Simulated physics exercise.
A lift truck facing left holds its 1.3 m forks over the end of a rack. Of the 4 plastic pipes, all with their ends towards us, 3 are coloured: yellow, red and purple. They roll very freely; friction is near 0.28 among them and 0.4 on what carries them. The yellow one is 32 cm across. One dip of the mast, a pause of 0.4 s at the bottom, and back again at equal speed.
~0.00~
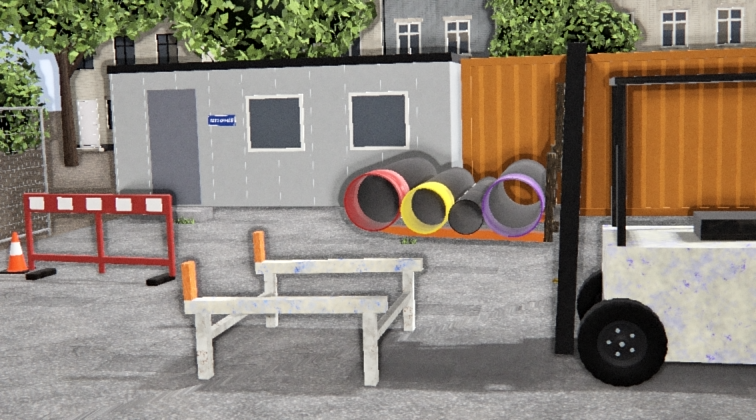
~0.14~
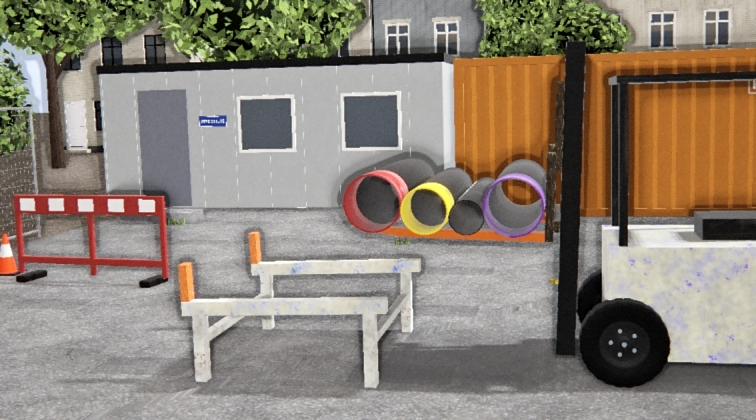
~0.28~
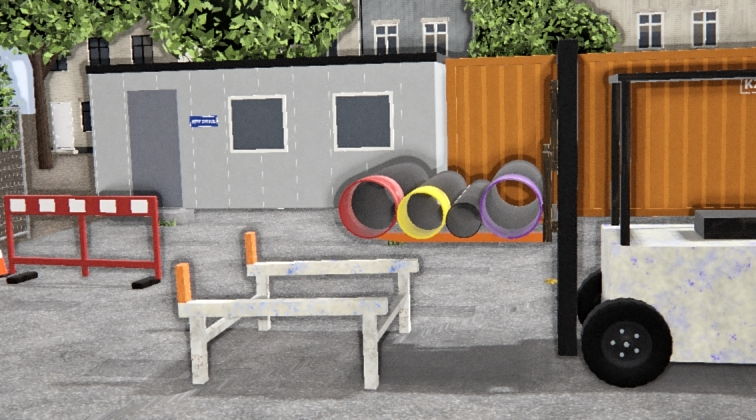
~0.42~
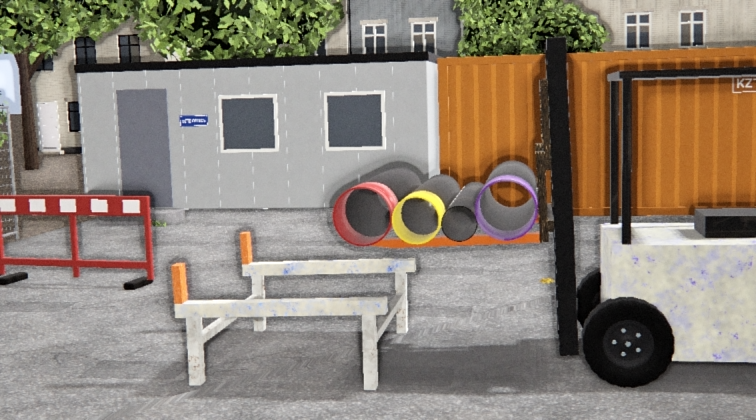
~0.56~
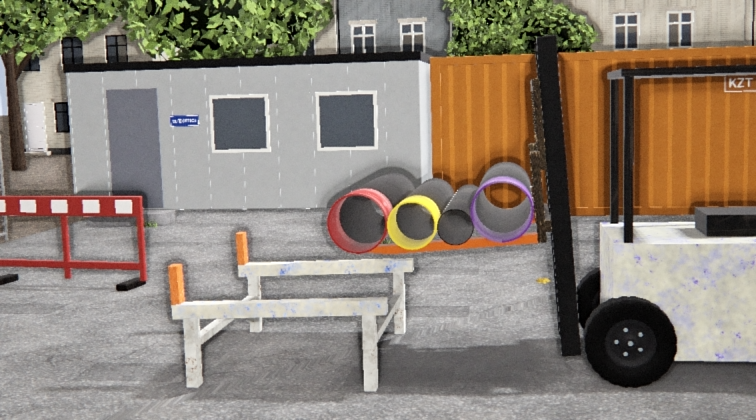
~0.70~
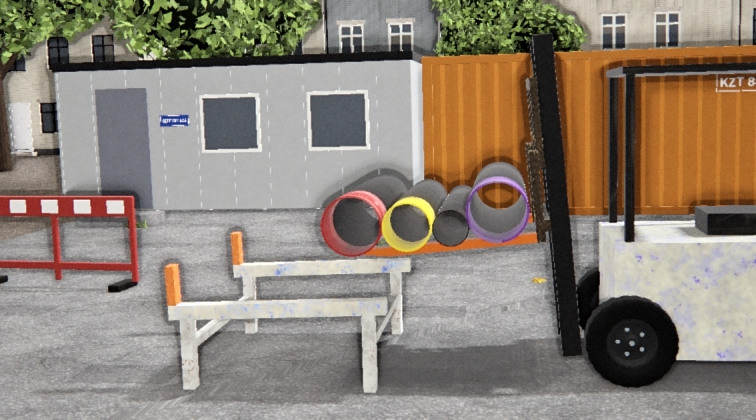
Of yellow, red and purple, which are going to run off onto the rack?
Yellow rolls off the tips, red leaves the forks, purple remains on the forks.
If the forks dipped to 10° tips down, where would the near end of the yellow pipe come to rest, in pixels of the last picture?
Around (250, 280).
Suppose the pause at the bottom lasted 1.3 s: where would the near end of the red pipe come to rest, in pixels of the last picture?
Near (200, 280).
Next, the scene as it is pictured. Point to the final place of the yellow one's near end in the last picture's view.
At about (254, 280).
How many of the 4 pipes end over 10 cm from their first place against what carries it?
The count is 3.
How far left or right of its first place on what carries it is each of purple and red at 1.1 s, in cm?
Purple 15 left, red 15 left.
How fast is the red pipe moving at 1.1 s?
Roughly 0.4 m/s.
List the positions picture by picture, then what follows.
The first frame shows yellow at (424, 210), red at (373, 202), purple at (512, 208); forks 2° tips up; 4 of the 4 lie directly on the forks.
The second frame shows yellow at (424, 211), red at (372, 204), purple at (513, 208); forks 2° tips up.
The third frame shows yellow at (421, 215), red at (368, 209), purple at (511, 209); forks level.
The fourth frame shows yellow at (416, 220), red at (362, 217), purple at (506, 210); forks 2° tips down.
The fifth frame shows yellow at (412, 225), red at (357, 224), purple at (502, 212); forks 4° tips down.
The sixth frame shows yellow at (407, 227), red at (351, 226), purple at (497, 212); forks 5° tips down.
After 1.1 s, yellow is on the forks, 35 cm from the tips, rolling left; red is on the forks, 5 cm from the tips, rolling left; purple is on the forks, 95 cm from the tips, rolling left; 0 of 4 have left the forks.
After 1.4 s, yellow is on the forks, 20 cm from the tips, rolling left; red is in the air, 100 cm from the rack's far end, rolling left; purple is on the forks, 75 cm from the tips, rolling left; 1 of 4 has left the forks.
After 1.9 s, yellow is on the rack, 120 cm from the rack's far end, rolling left; red is on the rack, 65 cm from the rack's far end, rolling left; purple is on the forks, 55 cm from the tips, rolling left; 2 of 4 have left the forks.
At rest (6.8 s), yellow is on the rack, 60 cm from the rack's far end; red is on the rack, 25 cm from the rack's far end; purple is on the forks, 110 cm from the tips; 3 of 4 have left the forks.
